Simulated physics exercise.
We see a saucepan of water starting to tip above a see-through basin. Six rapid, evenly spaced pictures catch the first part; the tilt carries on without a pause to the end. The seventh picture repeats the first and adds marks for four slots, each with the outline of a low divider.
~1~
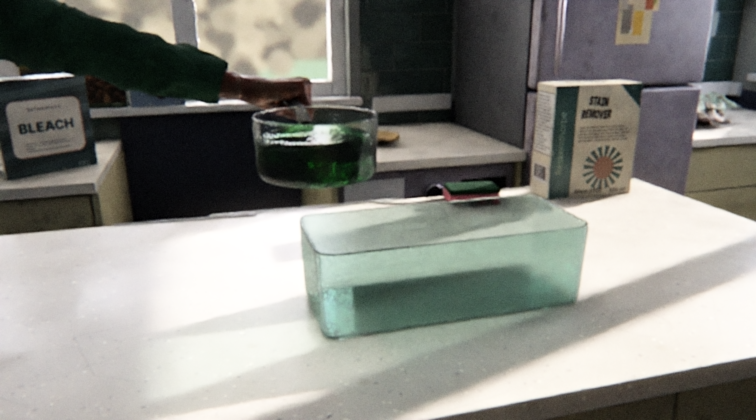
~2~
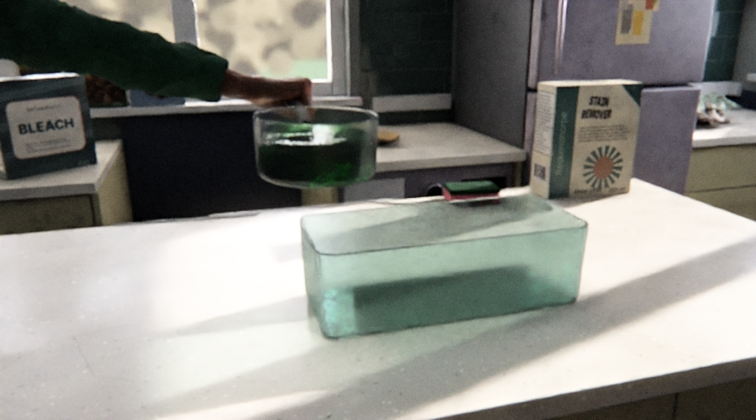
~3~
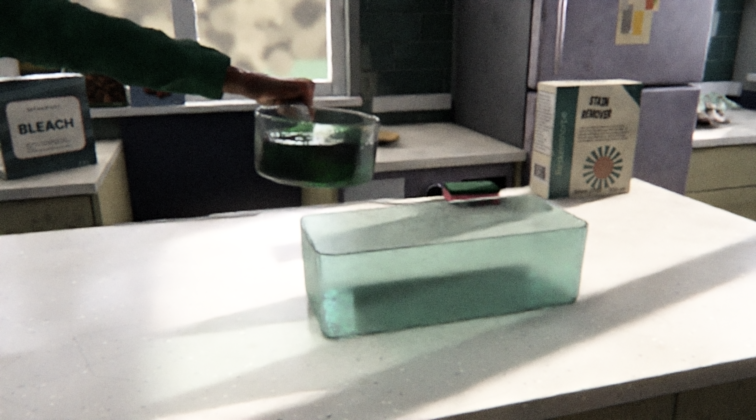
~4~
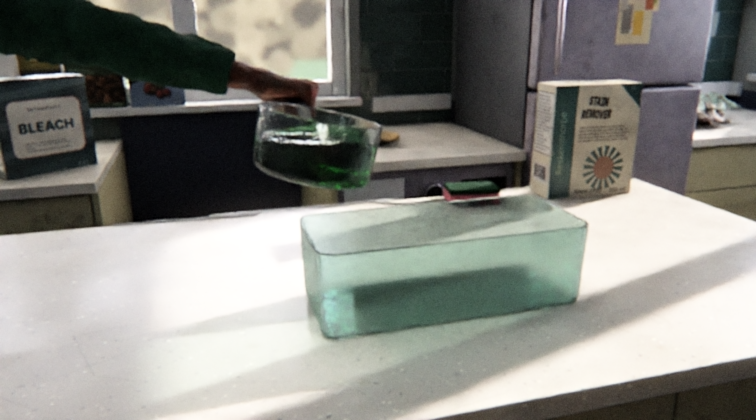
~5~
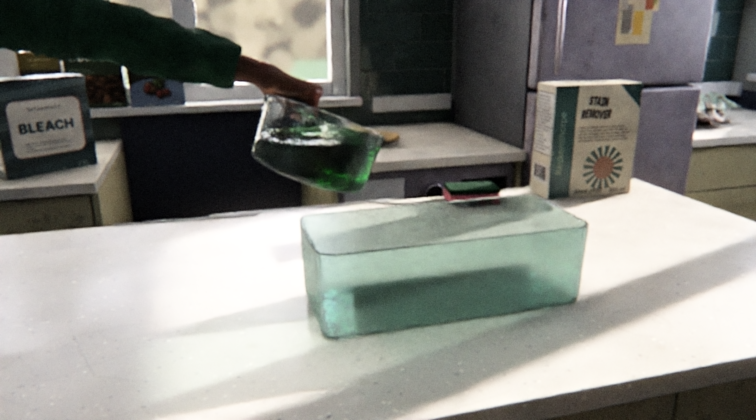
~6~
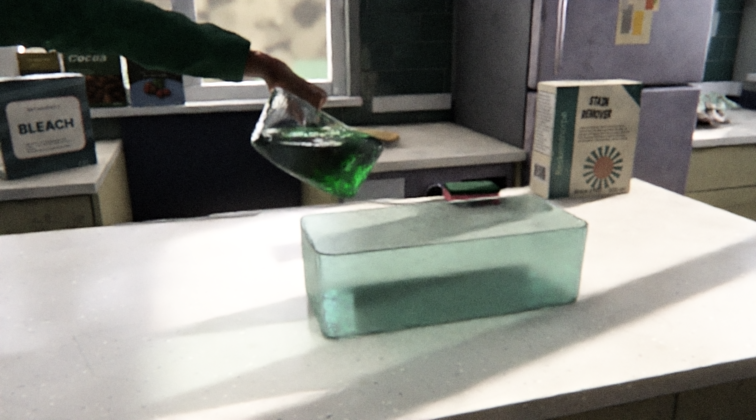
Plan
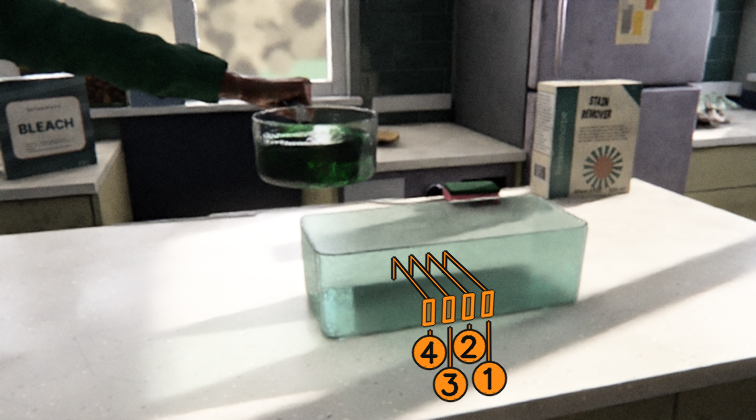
In a kitchen, a hand tilts a clear container of green liquid above a see-through basin.
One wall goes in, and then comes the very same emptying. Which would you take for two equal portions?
Best: 4.
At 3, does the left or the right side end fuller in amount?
The left side.
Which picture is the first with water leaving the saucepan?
Picture 6.
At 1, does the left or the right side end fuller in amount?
The left one.
On the marked copy, 1 at (488, 322); 2 at (469, 325); 3 at (449, 327); 4 at (430, 331).
With 1, about 83 % ends left of the wall and 16 % right of it.
With 2, about 84 % ends left of the wall and 15 % right of it.
With 3, about 77 % ends left of the wall and 22 % right of it.
With 4, about 49 % ends left of the wall and 50 % right of it.
